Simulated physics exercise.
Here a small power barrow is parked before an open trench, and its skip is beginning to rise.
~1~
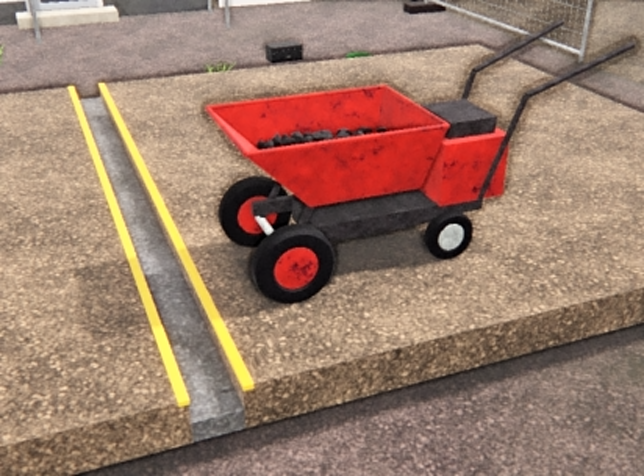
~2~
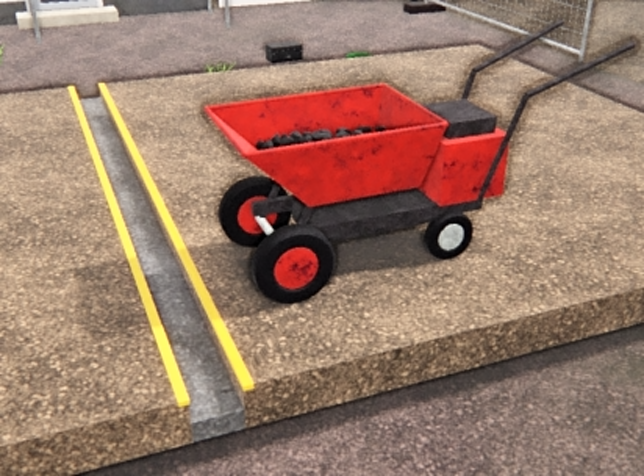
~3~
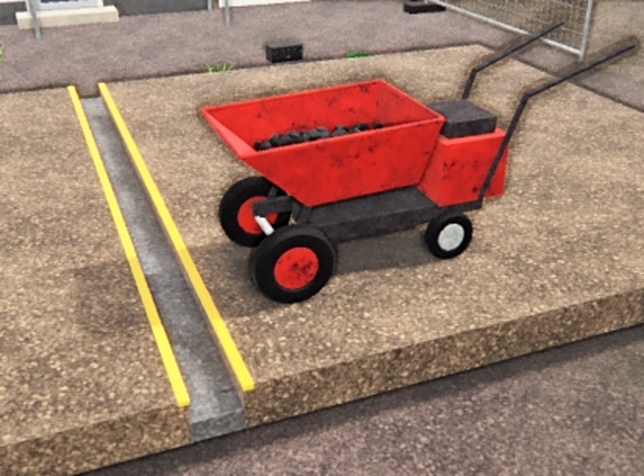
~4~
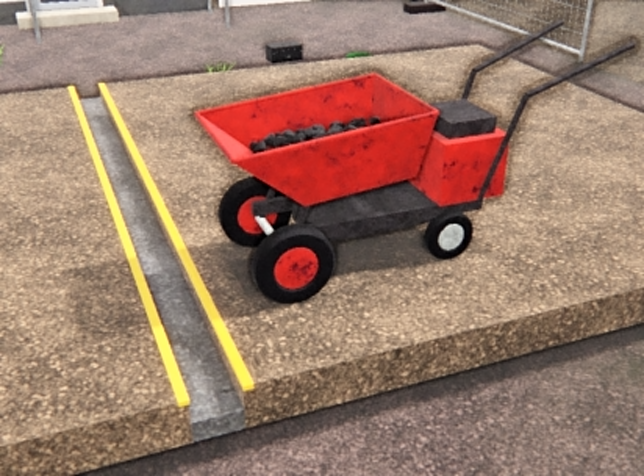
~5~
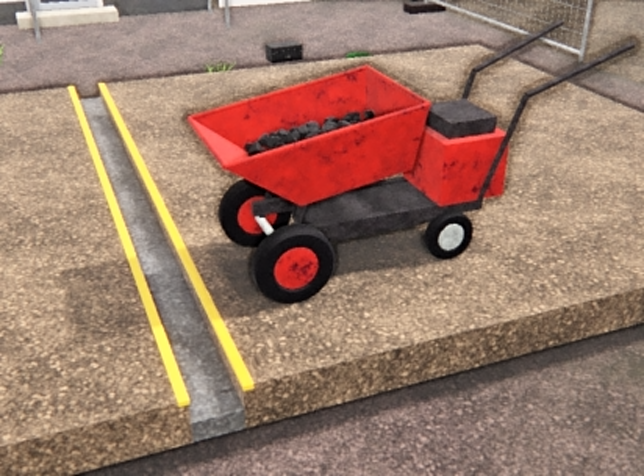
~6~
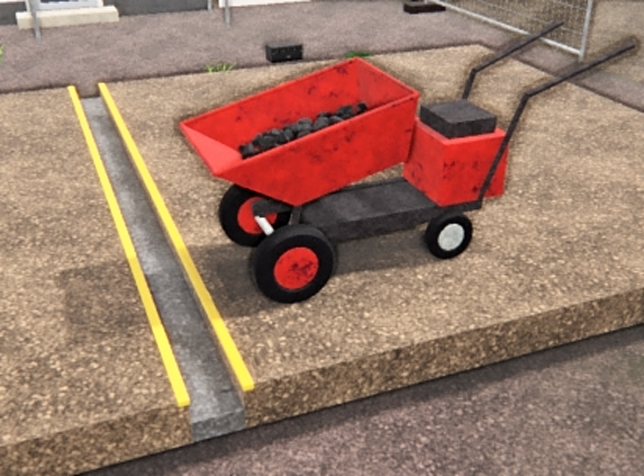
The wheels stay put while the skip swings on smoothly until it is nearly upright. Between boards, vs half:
The trench is likely to gain only a lesser share of it.
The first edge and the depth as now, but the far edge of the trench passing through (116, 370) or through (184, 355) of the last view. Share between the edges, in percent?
70 % then 0 %, roughly.
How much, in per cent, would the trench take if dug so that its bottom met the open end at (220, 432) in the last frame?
Something like 10 %.
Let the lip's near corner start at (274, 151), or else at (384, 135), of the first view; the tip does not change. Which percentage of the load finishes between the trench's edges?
About 40 per cent, then about 30 per cent.
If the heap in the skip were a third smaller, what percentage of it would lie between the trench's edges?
Something near 10 percent of it.
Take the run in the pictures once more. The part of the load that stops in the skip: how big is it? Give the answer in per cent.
It is some 0 percent.
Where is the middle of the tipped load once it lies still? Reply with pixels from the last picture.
Near (98, 300).
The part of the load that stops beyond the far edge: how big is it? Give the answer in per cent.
Call it some 90 percent of the pieces.
Soon after the last picture, skip tipped well over; all in the skip.
A little later, skip tipped steeply; nearly all in the skip; a small part beyond it; a stray few falling.
Later still, skip tipped right over; a stray few in the skip; a stray few in or heaped over the trench; nearly all beyond it.
By the end, skip tipped right over; a small part in or heaped over the trench; nearly all beyond it.
